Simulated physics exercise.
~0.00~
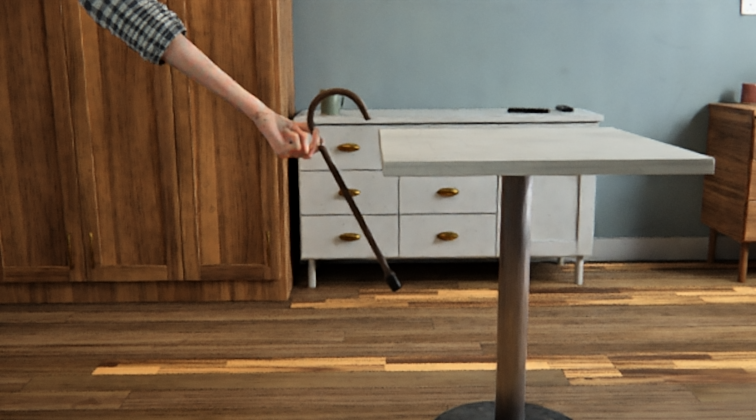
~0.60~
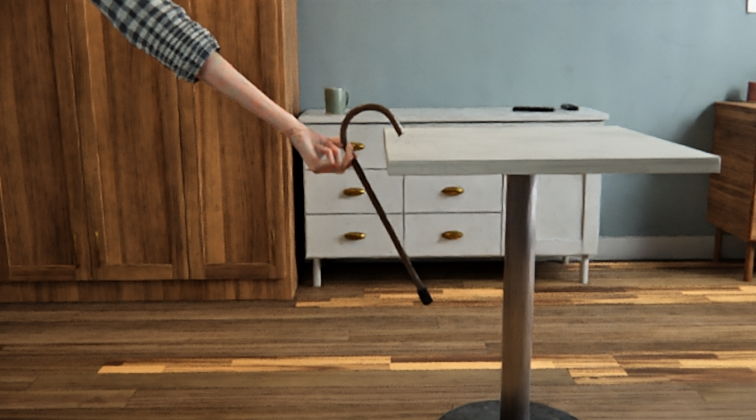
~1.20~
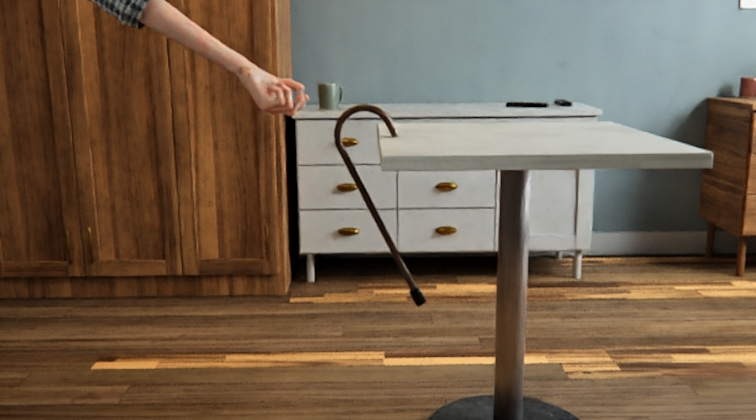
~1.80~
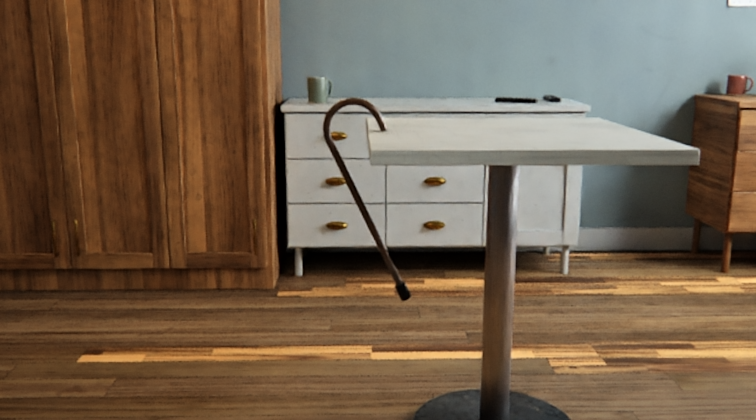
A brown cane with a curved handle is held by a hand at the left edge of a pale pedestal table and shifts slightly right and down; the hand lets go and withdraws left, and the cane stays hooked on the edge, hanging at a slant.
